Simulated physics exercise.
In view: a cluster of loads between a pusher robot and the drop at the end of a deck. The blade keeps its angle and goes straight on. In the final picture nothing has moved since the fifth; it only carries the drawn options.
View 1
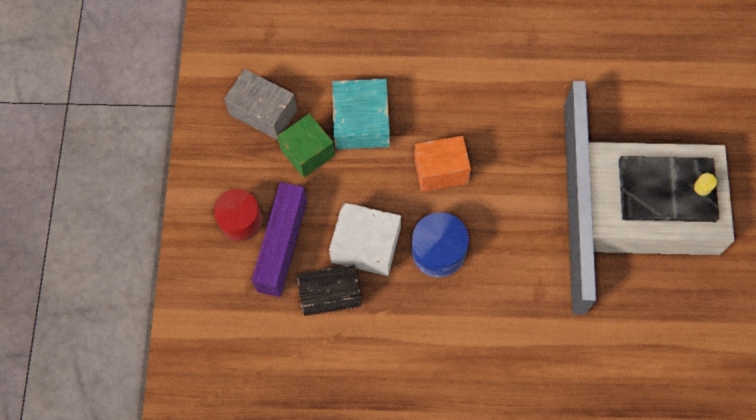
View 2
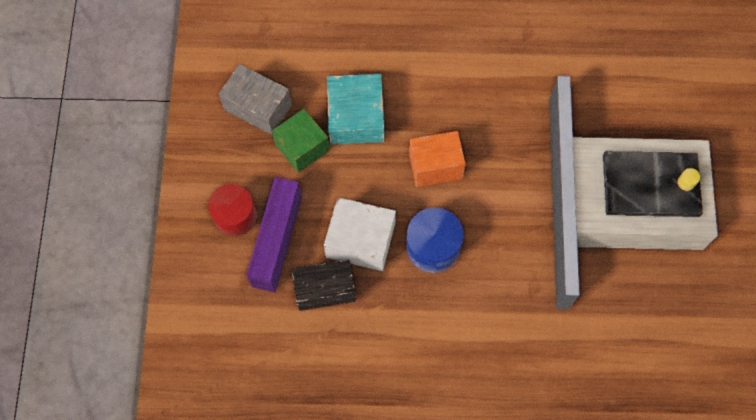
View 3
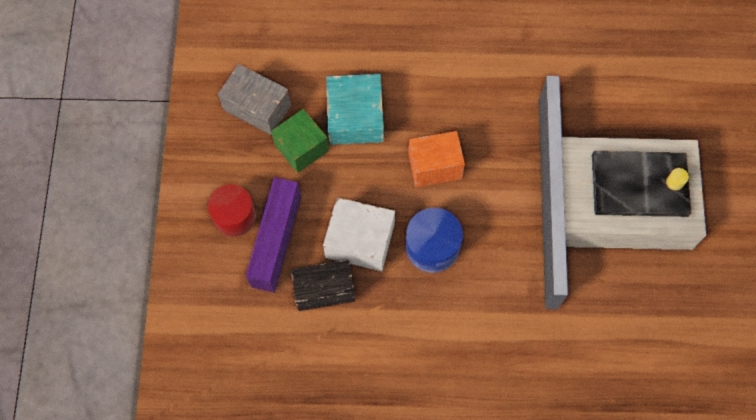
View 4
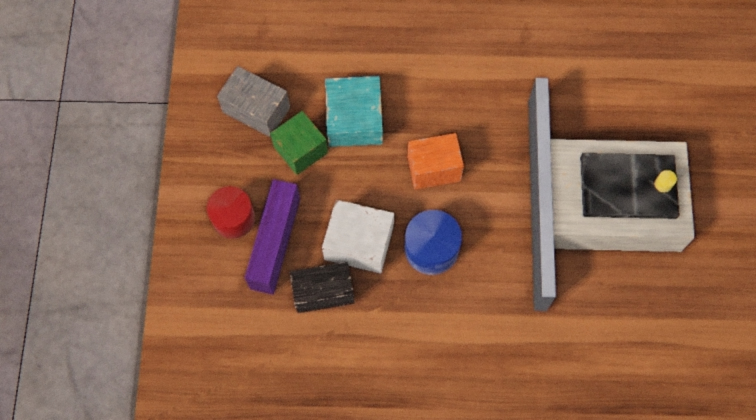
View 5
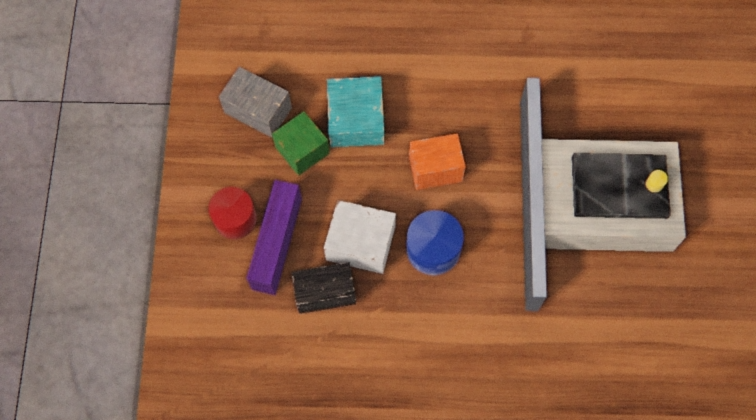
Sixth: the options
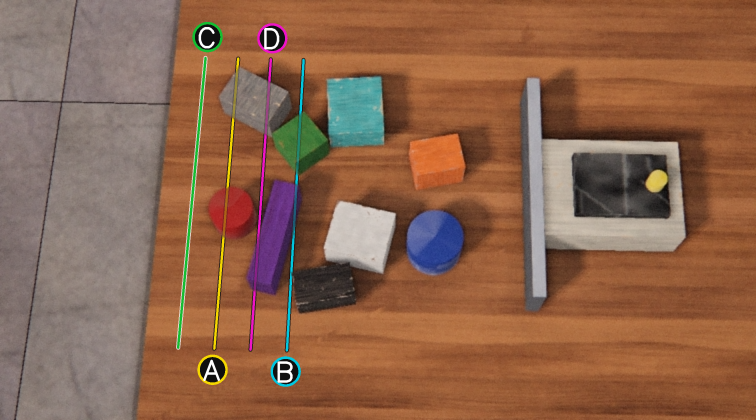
A pusher robot with a wide grey blade slid a short way left across a wooden deck toward a cluster of colourful blocks and round pieces, which stayed in place, untouched.
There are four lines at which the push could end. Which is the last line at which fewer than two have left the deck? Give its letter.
No second one falls up to B.
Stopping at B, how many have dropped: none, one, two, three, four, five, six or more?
By then, one.
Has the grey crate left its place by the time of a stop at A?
By then, yes.
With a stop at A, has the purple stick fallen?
By then, yes.
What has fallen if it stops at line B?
It is the red canister.
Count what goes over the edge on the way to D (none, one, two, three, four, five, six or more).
In all, two.
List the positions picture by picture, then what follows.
The first picture shows robot (661, 188); orange crate (442, 164); green crate (307, 146).
The second picture shows robot (645, 183); white crate (361, 234).
The third picture shows robot (634, 183); blue canister (433, 240).
The fourth picture shows robot (622, 185); purple stick (274, 237).
The fifth picture shows robot (613, 185); grey crate (256, 102); orange crate (437, 162); green crate (301, 144).
On the copy, A at (227, 196); B at (296, 198); C at (193, 195); D at (261, 197).
On B. First, robot (526, 183); blue canister (413, 243); white crate (355, 237).
Then, robot (439, 181); red canister (200, 209); purple stick (228, 234).
Finally, robot (374, 180); red canister over the edge; purple stick (166, 225); one fallen.
By contrast, A drops five; C drops five; D drops two.
